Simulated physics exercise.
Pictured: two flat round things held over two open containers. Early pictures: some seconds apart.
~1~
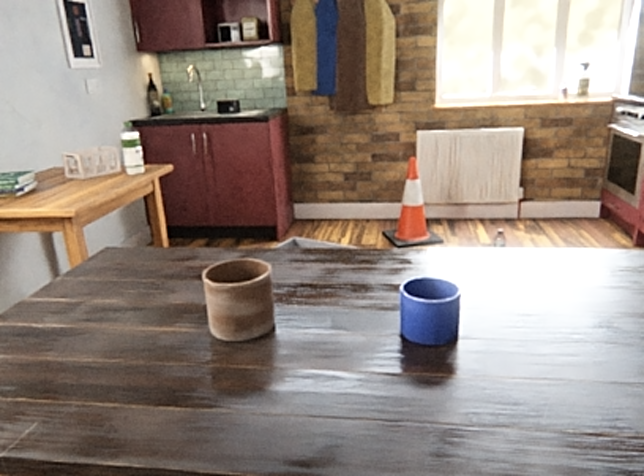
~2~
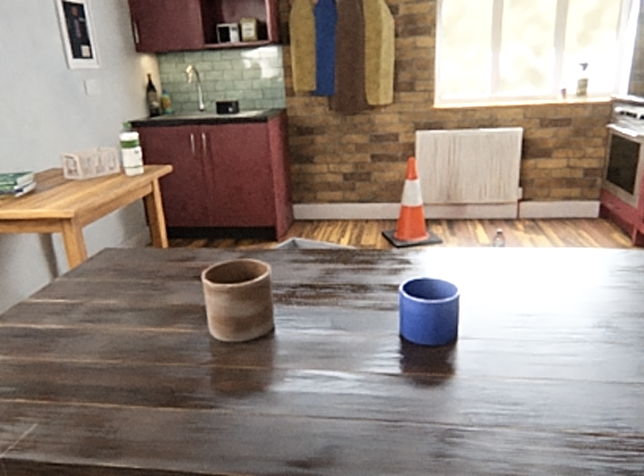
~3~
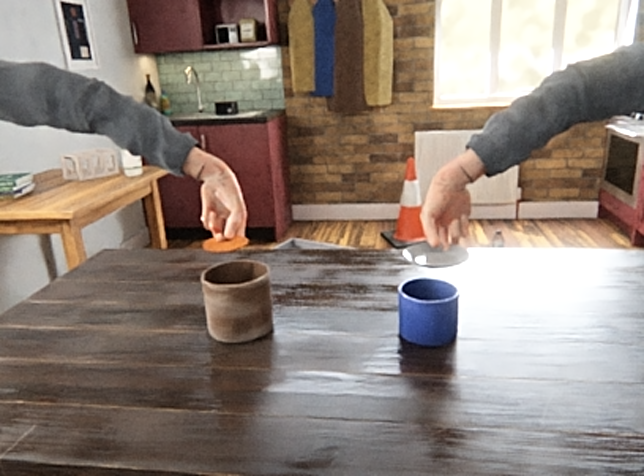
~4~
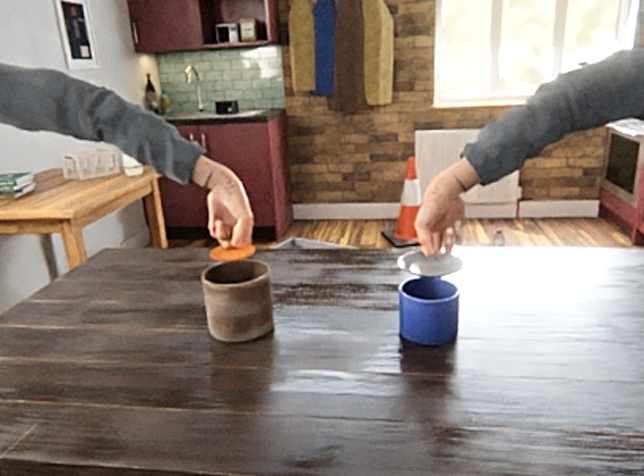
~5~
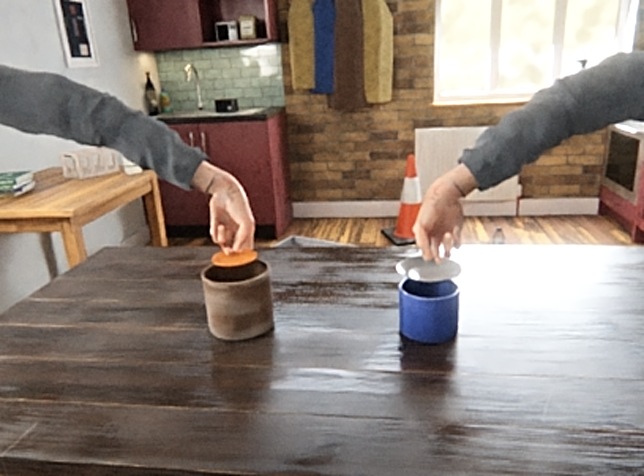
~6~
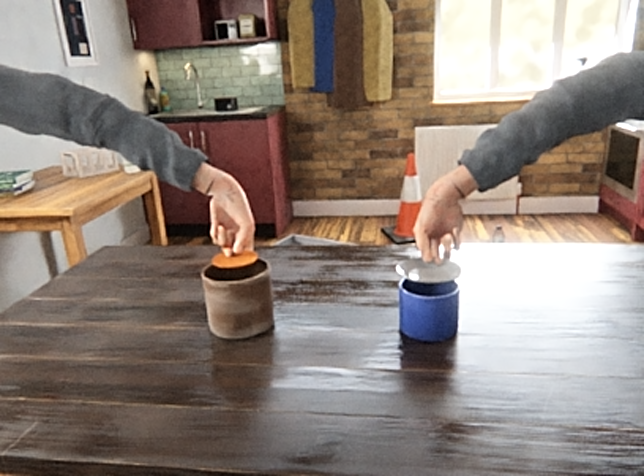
In a kitchen, two hands bringing an orange disc and a pale grey disc over brown and blue cups, lowering them slightly.
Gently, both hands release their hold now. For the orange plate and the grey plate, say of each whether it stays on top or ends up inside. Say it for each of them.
The orange plate passes through. The grey plate stays up.
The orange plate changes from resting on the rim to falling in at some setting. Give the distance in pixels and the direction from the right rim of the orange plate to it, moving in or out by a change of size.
Somewhere near 8 pixels, heading right.
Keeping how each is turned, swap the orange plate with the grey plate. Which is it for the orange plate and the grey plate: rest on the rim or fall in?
Swapped, the orange plate slides in and the grey plate slides in.
Then, 0.12 s past the last view, orange plate travelled a little near (237, 277); grey plate sitting on the rim near (429, 280).
Then, 0.18 s past the last view, orange plate in the air near (241, 309); grey plate sitting on the rim near (429, 280).
Then, 0.30 s past the last view, orange plate in the air near (241, 313); grey plate sitting on the rim near (429, 280).
Finally, the orange plate slips past the rim, near (242, 317); the grey plate works as a lid, near (429, 280).
